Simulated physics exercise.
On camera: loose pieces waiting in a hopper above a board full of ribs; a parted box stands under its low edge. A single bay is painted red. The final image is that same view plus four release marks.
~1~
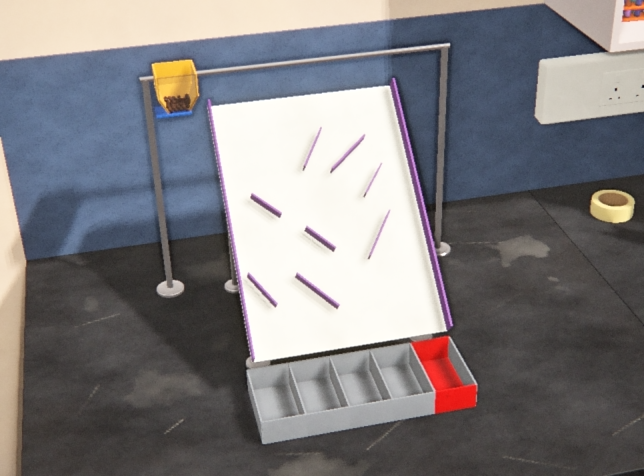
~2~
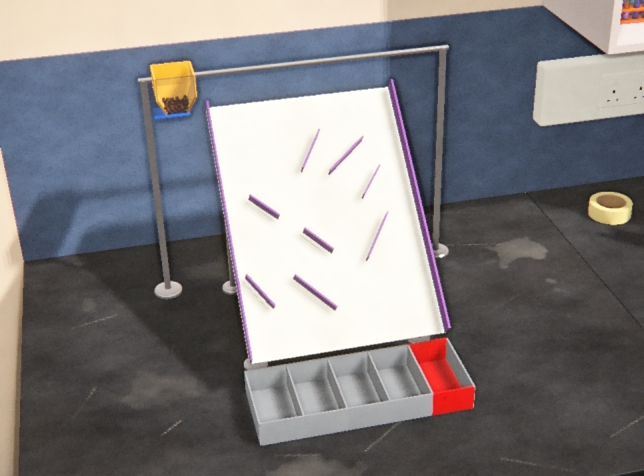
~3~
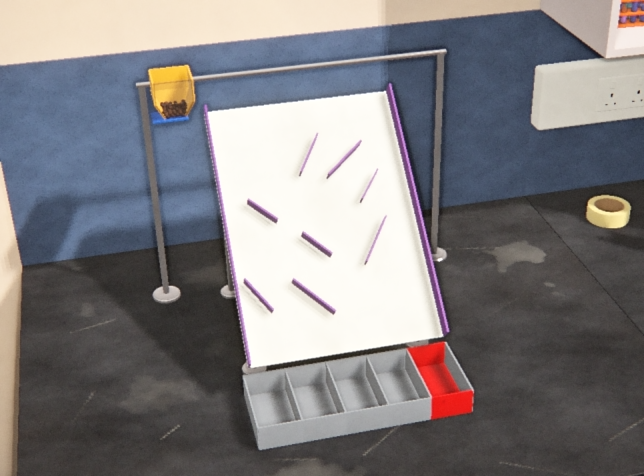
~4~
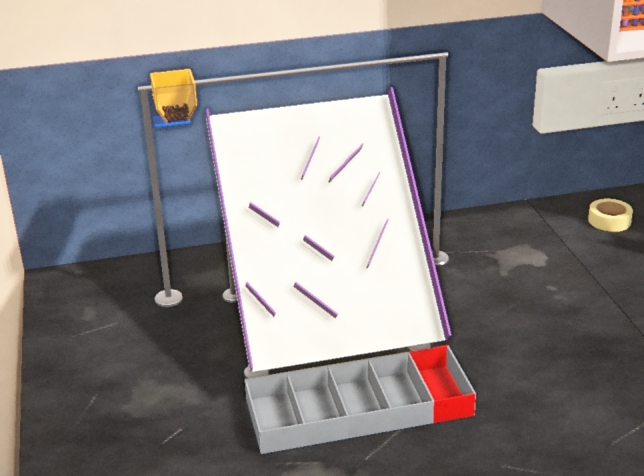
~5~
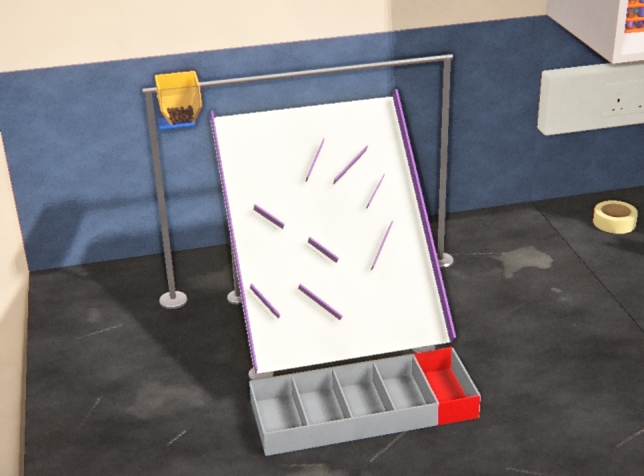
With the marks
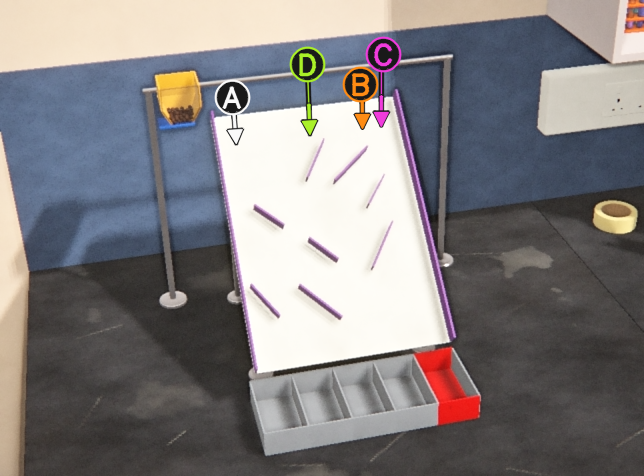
Only the camera moves, drifting very slightly as it looks down from the front on a dark, scuffed worktop against a blue and cream wall. A yellow hopper of small dark pieces hangs at the upper left of a grey frame, above a leaning white board with purple ribs and edges, and a grey box whose rightmost bay is red. The view shifts a touch one way, then back, while the pieces, board and box stay still.
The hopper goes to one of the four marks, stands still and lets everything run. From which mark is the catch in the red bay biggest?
C is best.
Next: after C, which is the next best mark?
B it is.
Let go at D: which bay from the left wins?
The fourth.
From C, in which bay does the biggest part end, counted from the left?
The fifth from the left.
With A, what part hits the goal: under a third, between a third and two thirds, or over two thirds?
It is under a third.
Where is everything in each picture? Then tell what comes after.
In the first picture, hopper (177, 102), allspice berries, door shut.
In the second picture, ribs (303, 167) to (320, 128), (330, 170) to (363, 136), (249, 194) to (280, 215).
In the third picture, ribs (362, 198) to (378, 168), (303, 231) to (333, 253), (367, 261) to (386, 215).
In the fourth picture, ribs (246, 282) to (276, 313), (295, 282) to (338, 315).
In the fifth picture, red bay (459, 409), number 5 of 5 from the left.
On the marked copy, mark A meets the board at (235, 138); mark B meets the board at (362, 123); mark C meets the board at (381, 121); mark D meets the board at (309, 129).
With A, about a tenth in the red bay, almost all in other bays, just a few outside the box.
With B, roughly half in the red bay, roughly half in other bays, just a few outside the box.
With C, roughly two thirds in the red bay, roughly a quarter in other bays, about a tenth outside the box.
With D, not one piece in the red bay, almost all in other bays, just a few outside the box.
